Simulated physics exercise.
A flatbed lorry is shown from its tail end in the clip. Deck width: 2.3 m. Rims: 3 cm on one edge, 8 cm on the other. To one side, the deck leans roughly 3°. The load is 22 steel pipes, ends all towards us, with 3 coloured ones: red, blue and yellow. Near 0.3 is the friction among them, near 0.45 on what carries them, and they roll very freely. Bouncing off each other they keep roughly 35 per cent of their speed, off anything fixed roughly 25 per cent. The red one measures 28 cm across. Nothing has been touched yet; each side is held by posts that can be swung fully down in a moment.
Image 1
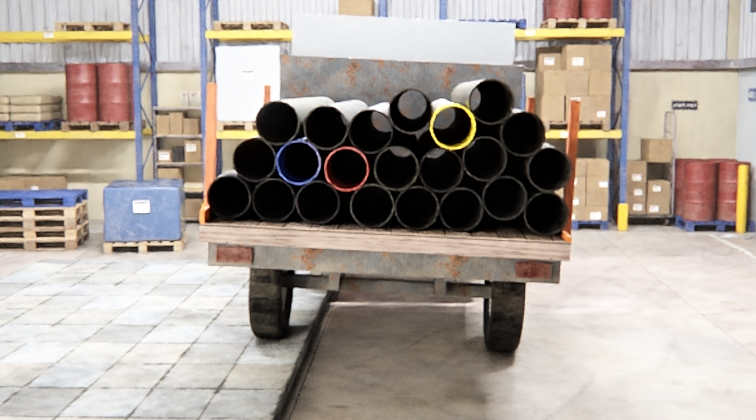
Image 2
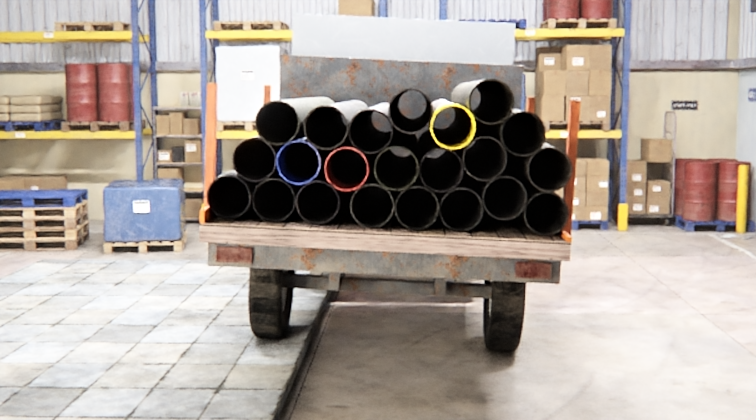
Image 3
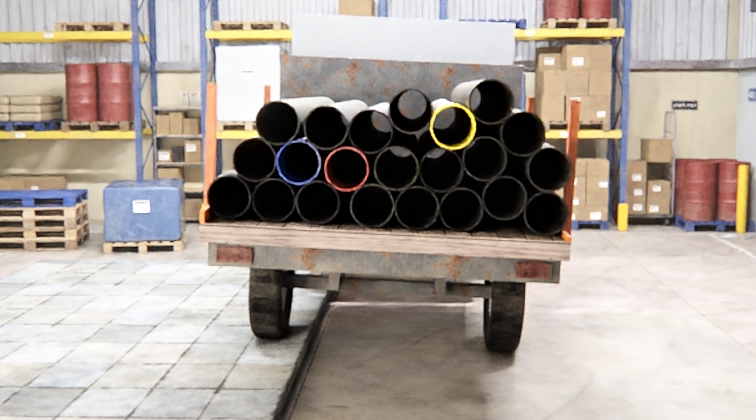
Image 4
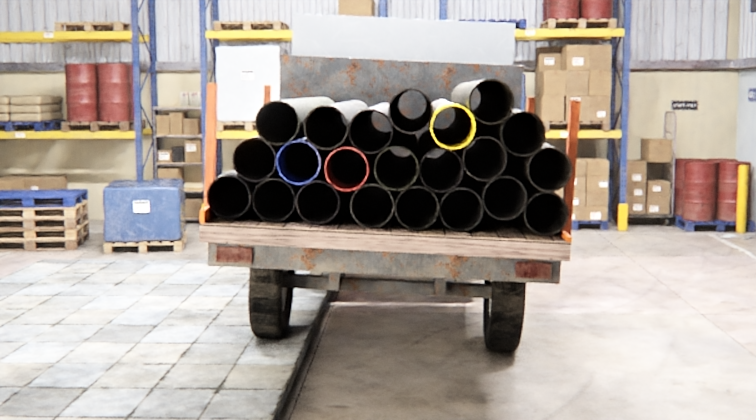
Dark pipes, three with blue, red and yellow rims, resting motionless in a stack on a flatbed in a warehouse.
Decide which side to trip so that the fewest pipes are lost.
Trip the left side.
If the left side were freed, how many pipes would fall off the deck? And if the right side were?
Freeing the left gives 0, freeing the right gives 2.
With the left side gone, after 0.6 s, red is up on others, 90 cm from the left edge; blue is up on others, 60 cm from the left edge; yellow is up on others, 75 cm from the right edge; 0 of 22 are off.
With the left side gone, finally, red is up on others, 90 cm from the left edge; blue is up on others, 60 cm from the left edge; yellow is up on others, 75 cm from the right edge; 0 of 22 are off.
With the right side gone, after 0.9 s, red is up on others, 90 cm from the left edge; blue is up on others, 60 cm from the left edge; yellow is up on others, 65 cm from the right edge; 1 of 22 is off.
With the right side gone, finally, red is up on others, 90 cm from the left edge; blue is up on others, 60 cm from the left edge; yellow is up on others, 65 cm from the right edge; 2 of 22 are off.
